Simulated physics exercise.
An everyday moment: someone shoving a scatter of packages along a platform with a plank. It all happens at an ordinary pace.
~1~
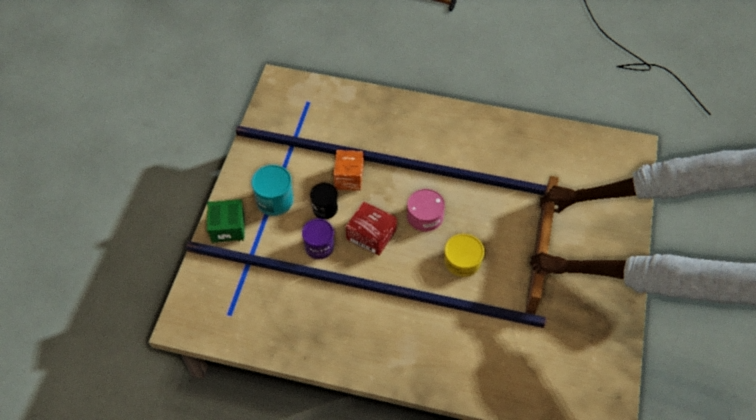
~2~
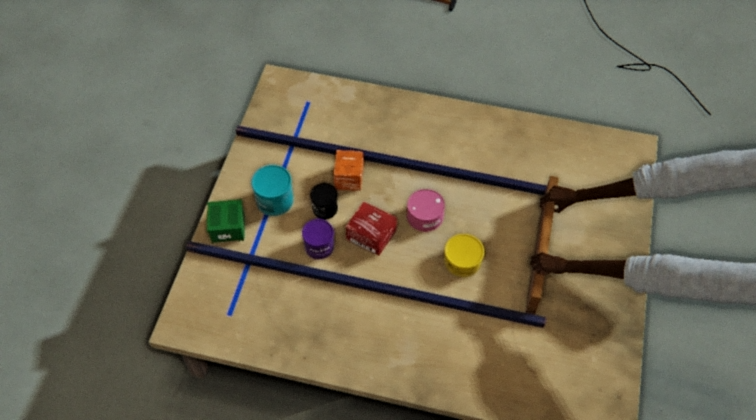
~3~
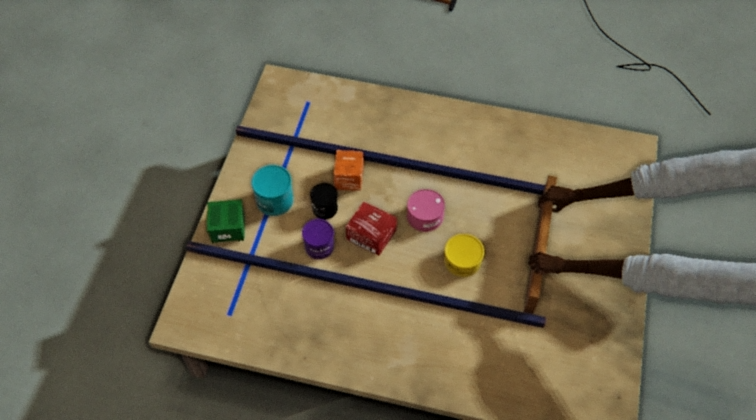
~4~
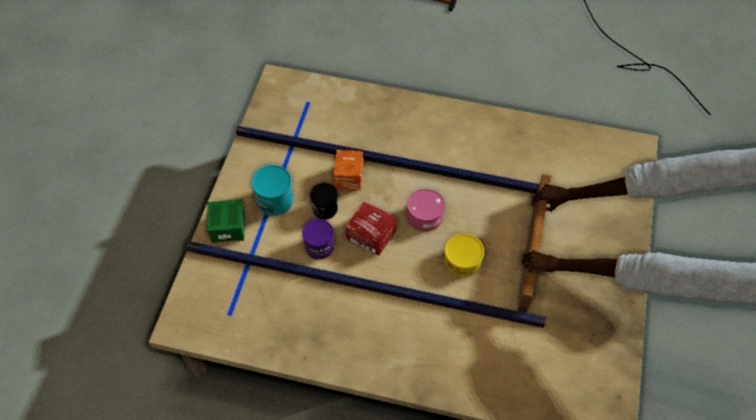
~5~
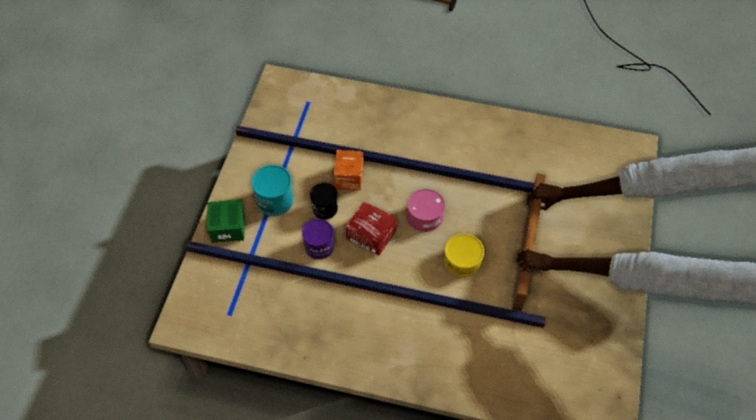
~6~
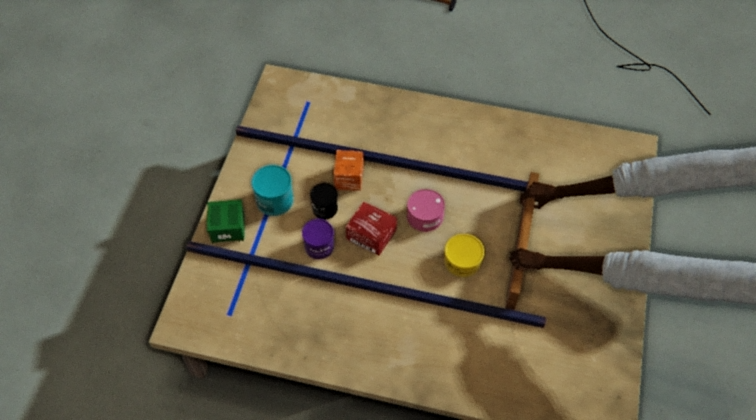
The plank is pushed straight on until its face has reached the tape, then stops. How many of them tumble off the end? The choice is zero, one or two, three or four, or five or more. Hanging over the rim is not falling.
Here the number that fall off is one or two.
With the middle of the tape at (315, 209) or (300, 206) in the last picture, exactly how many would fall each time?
The counts: 0 and 0.
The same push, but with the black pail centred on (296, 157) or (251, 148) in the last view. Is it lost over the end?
In that order, it is kept; holds on.
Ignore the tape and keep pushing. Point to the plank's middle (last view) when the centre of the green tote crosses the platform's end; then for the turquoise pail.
Its middle is around (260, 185) and around (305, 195).
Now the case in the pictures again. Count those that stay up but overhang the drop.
2 of them.
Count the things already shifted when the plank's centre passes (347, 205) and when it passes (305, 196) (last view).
First 7, then 7.
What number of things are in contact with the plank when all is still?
In contact: 4.
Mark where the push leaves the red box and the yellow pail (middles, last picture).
The red box stops around (224, 182); the yellow pail around (247, 209).
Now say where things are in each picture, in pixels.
Green tote (226, 222); turquoise pail (273, 191); black pail (325, 202); plank (542, 244); tape (272, 200), in the first picture.
Turquoise pail (273, 191); plank (542, 244), in the second picture.
Black pail (325, 202); orange box (349, 171), in the third picture.
Green tote (226, 222); yellow pail (463, 256), in the fourth picture.
Turquoise pail (273, 191); red box (371, 229), in the fifth picture.
Green tote (226, 222); turquoise pail (273, 191); black pail (325, 202); plank (522, 240); tape (272, 200), in the sixth picture.
Soon after, none off yet; green tote at rest near (226, 222); turquoise pail at rest near (273, 191); black pail at rest near (325, 202).
At rest, the number that fall off is one or two; fallen, turquoise pail.
